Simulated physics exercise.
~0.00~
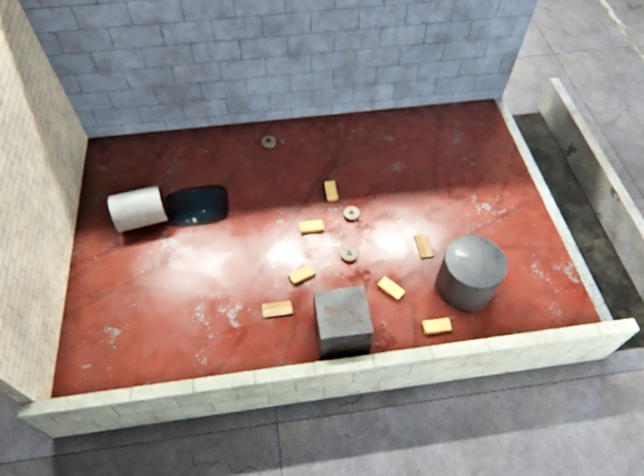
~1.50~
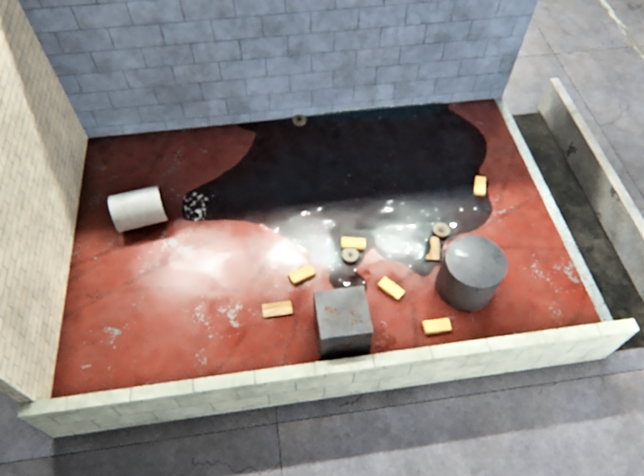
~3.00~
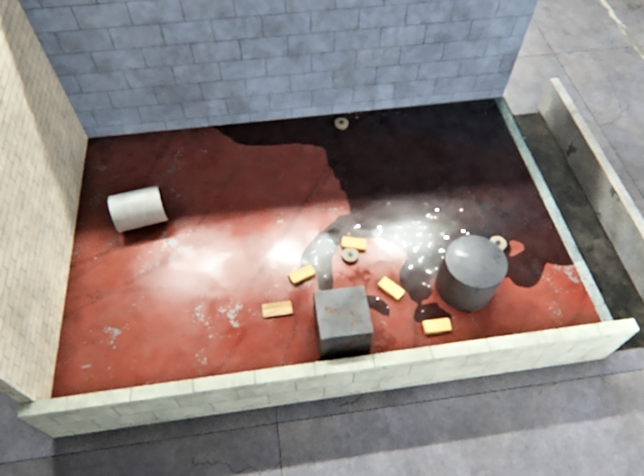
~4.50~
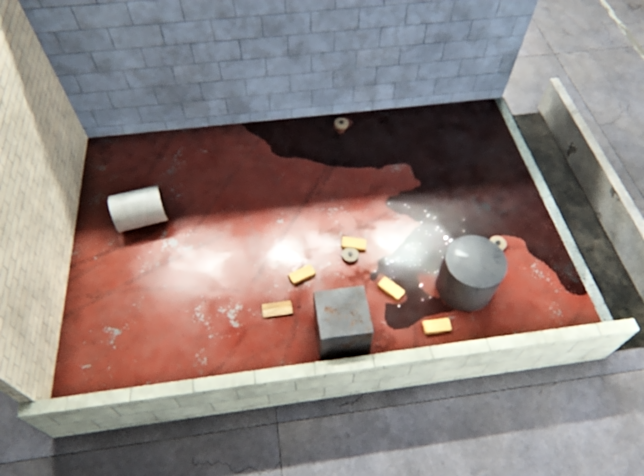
On a walled red floor, dark liquid spreads rightward, shifts some small pieces, then partly recedes.
